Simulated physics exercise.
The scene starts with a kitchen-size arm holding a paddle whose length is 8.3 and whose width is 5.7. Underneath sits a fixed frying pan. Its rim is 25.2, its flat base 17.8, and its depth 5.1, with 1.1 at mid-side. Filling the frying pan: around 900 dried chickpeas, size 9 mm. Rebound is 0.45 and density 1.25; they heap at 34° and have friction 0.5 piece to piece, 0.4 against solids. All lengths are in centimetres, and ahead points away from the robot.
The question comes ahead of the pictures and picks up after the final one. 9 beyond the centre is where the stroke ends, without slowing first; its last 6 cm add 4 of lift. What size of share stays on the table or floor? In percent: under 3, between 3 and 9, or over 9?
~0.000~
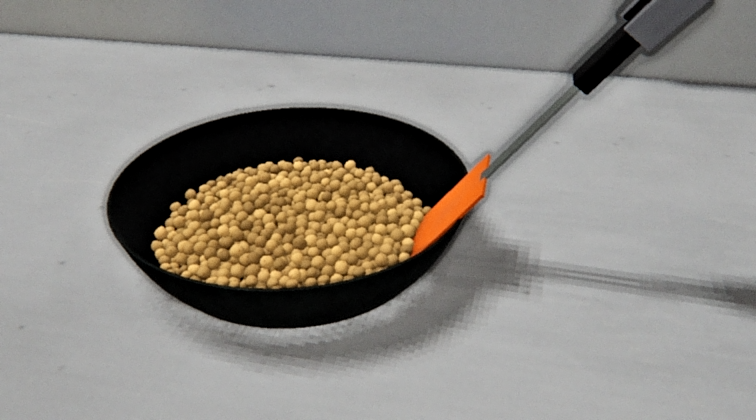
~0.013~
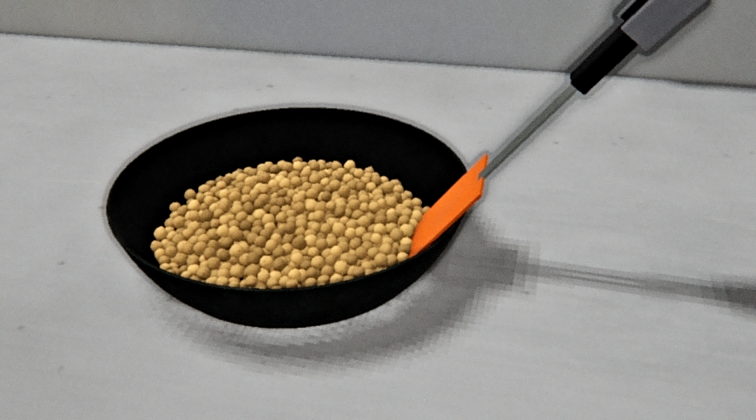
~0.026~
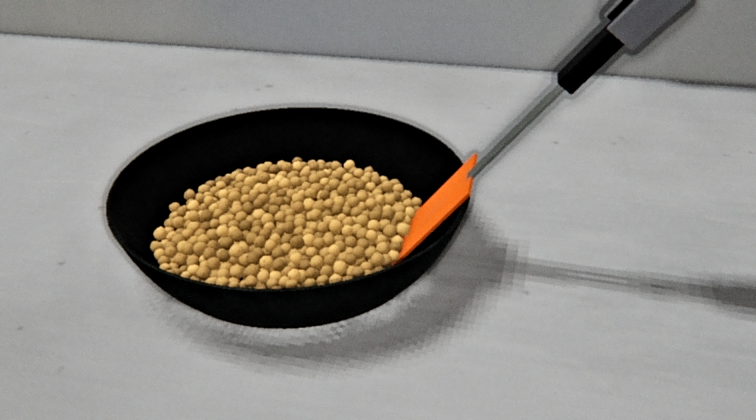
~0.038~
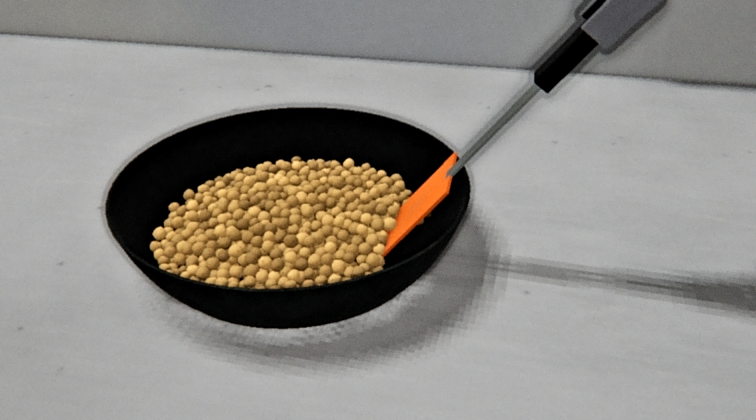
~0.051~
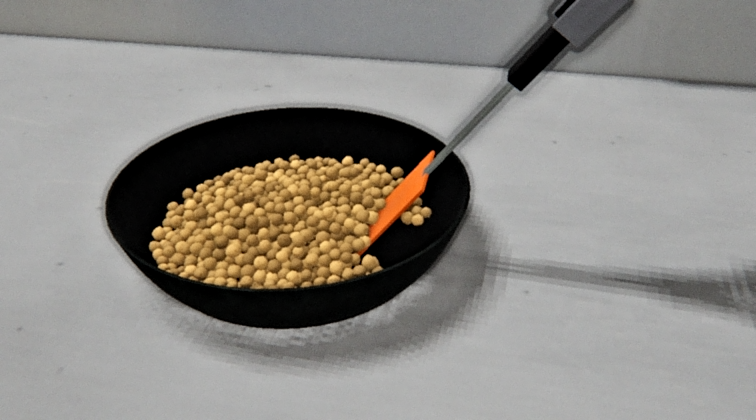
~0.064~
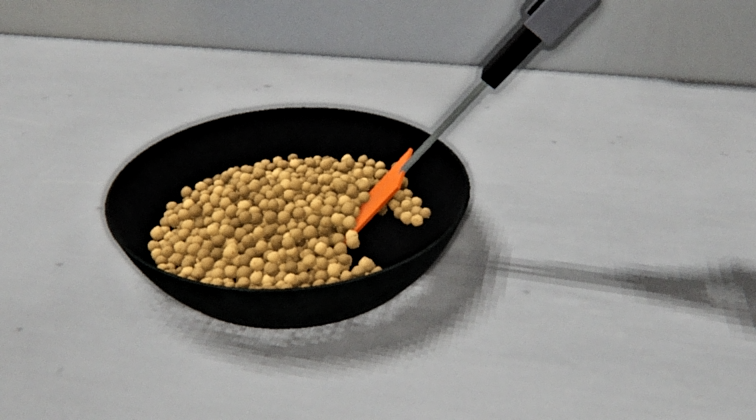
Over 9 percent.
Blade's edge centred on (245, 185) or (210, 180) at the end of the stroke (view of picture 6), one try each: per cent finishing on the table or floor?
Estimates, in order: 10 % and 10 %.
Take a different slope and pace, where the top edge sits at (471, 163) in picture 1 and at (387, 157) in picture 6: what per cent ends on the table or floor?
Around 15 per cent finishes there.
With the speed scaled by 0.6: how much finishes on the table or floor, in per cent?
The share would be near 5 in a hundred.
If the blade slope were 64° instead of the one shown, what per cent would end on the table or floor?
Near 10 %.
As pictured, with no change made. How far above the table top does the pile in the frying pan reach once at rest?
About 5.0 centimetres.
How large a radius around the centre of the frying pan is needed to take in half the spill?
I reckon close to 54 centimetres.
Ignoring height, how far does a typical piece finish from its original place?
About 2 cm.
After 0.10 s, sloping 53°, highest piece 6 above the table; 900 in the frying pan.
After 0.13 s, sloping 53°, highest piece 7 above the table; 900 in the frying pan.
After 0.34 s, sloping 53°, highest piece 5 above the table; 778 in the frying pan, 111 on the table or floor, 11 on the blade or in flight.
After 1.39 s, sloping 53°, highest piece 5 above the table; 778 in the frying pan, 122 on the table or floor.
At rest, 778 in the frying pan, 122 on the table or floor. That is 14 % on the table or floor.
